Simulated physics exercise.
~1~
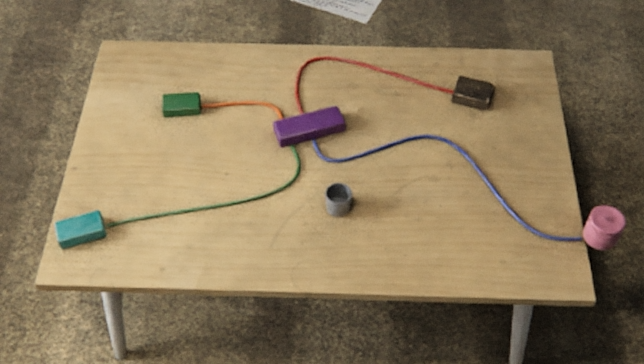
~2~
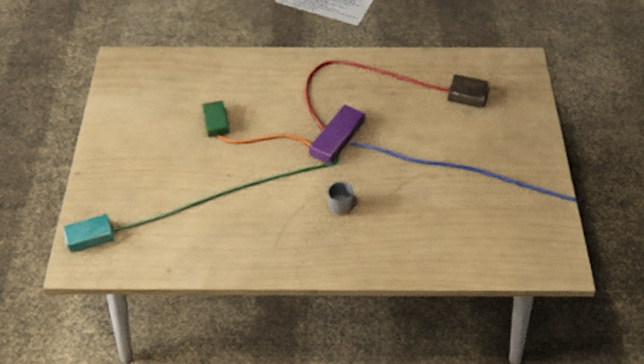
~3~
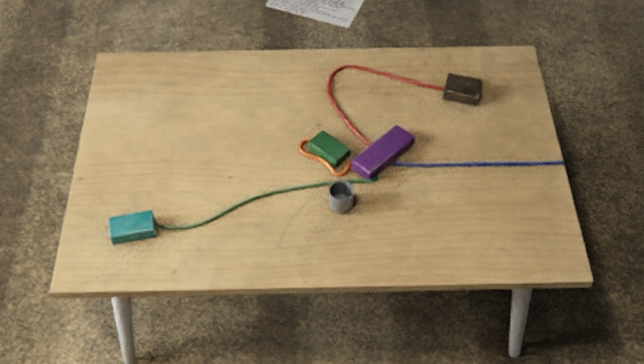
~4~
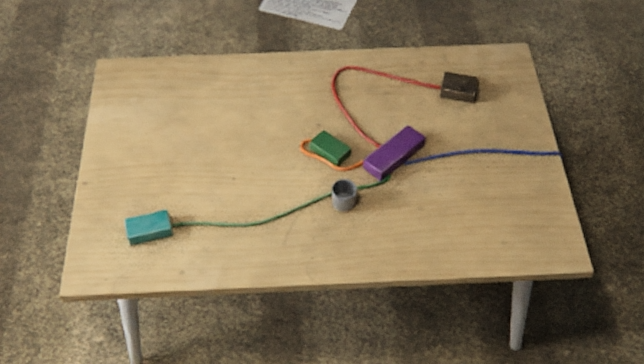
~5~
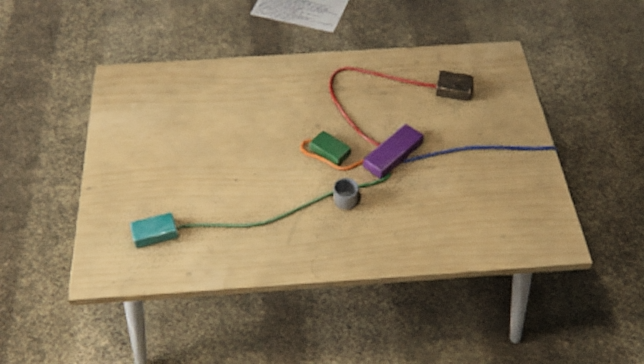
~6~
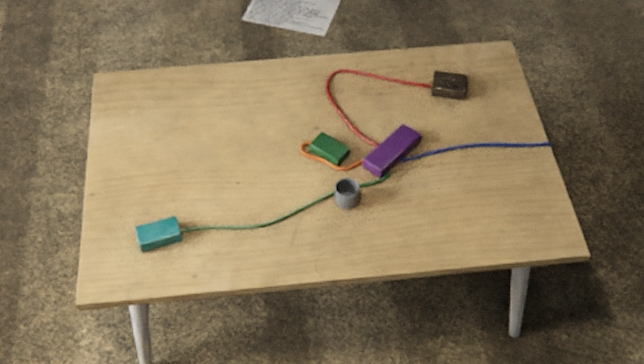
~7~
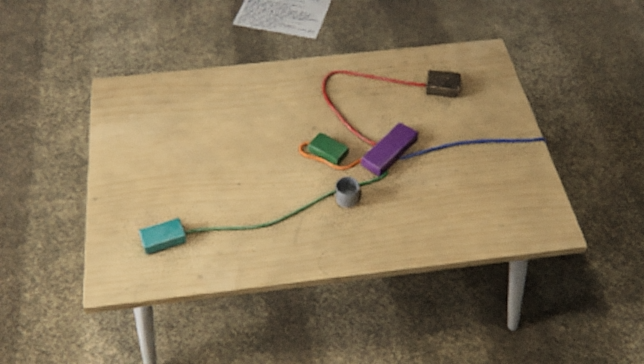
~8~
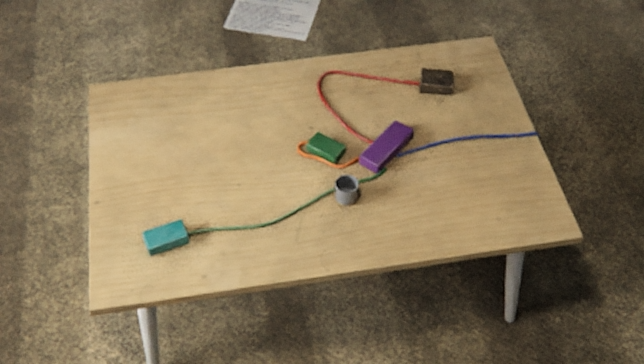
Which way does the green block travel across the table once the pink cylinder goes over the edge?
The green block moves to the right, ending up close beside the purple strip.
